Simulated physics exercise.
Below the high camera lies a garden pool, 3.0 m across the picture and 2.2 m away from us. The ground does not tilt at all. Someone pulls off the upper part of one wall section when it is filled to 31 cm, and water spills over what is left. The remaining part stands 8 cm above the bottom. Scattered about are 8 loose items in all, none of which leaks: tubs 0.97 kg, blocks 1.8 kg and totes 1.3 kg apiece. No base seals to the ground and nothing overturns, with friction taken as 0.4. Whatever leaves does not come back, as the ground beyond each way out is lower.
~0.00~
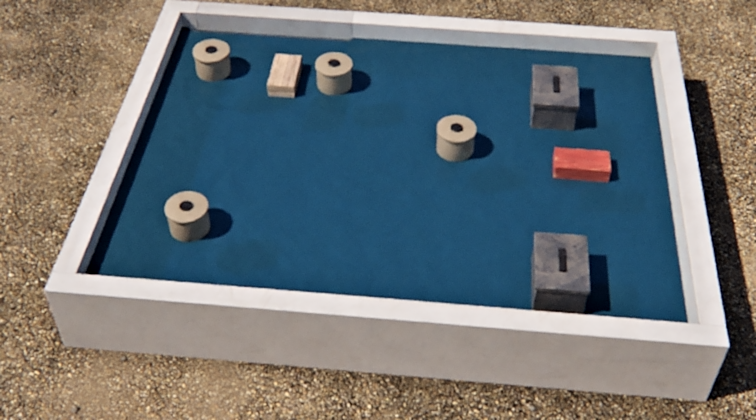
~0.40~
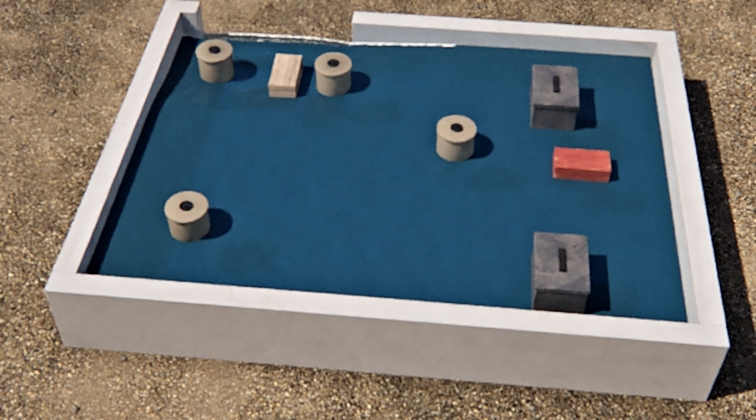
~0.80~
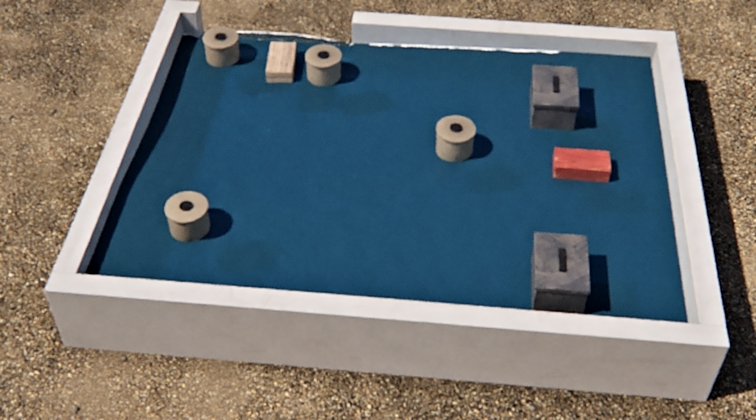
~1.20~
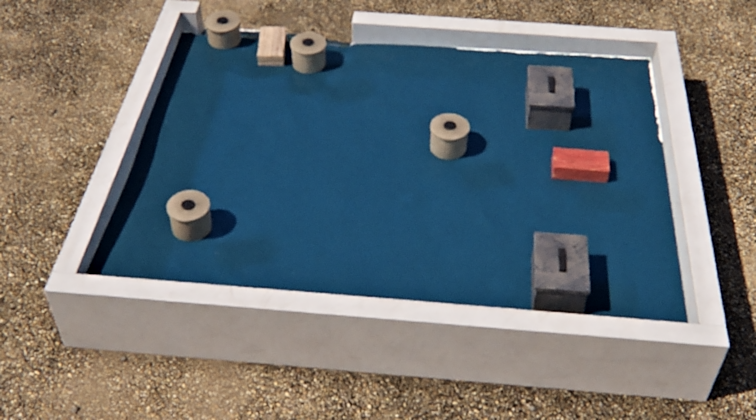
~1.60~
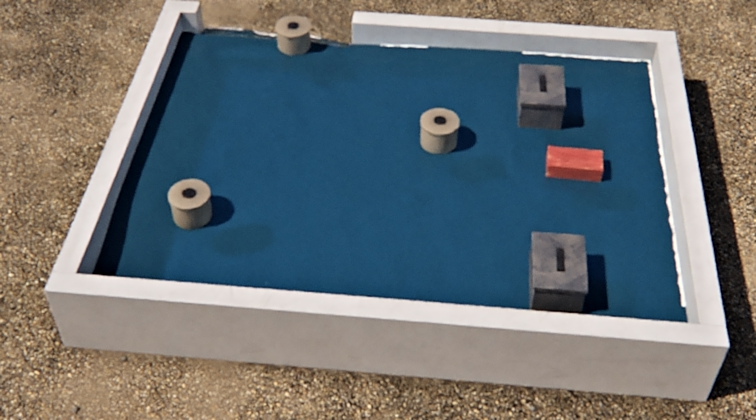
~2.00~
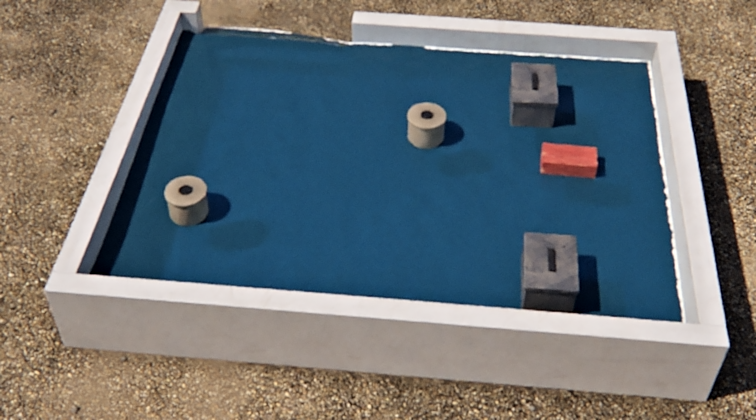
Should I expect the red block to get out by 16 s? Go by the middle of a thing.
Result - red block is not washed out.
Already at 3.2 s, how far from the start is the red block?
Roughly 20 centimetres by that point.
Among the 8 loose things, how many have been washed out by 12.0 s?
I make it 4.
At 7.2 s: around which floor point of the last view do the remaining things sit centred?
Somewhere near (393, 180).
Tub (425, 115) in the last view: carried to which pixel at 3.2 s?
About (393, 112), give or take.
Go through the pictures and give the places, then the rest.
The red block at (583, 159), afloat; about 2040 L in view; 0 of 8 have shifted, in the first frame.
The red block at (583, 159), afloat; 31 cm deep round most things; 0 of 8 have shifted, in the second frame.
The red block at (583, 159) floats; 31 cm deep round most things; 3 of 8 have shifted, in the third frame.
The red block at (582, 159) floats; about 1910 L in view; 4 of 8 have shifted, in the fourth frame.
The red block at (576, 158), afloat, 4 cm from its start; 28 cm deep round most things; 6 of 8 have shifted, in the fifth frame.
The red block at (570, 155) floats, 9 cm from its start; about 1810 L in view; 8 of 8 have shifted, in the sixth frame.
After 3.2 s the red block is near (553, 159), 0.2 m from its start, afloat; 3 of 8 are out; 5 afloat.
After 7.2 s the red block is near (520, 149), 0.4 m from its start, afloat; 3 of 8 are out; 5 afloat.
After 12.0 s the red block is near (484, 136), 0.6 m from its start, afloat; 4 of 8 are out; 4 afloat.
After 16.0 s the red block is near (455, 128), 0.8 m from its start, afloat; 4 of 8 are out; 4 afloat.
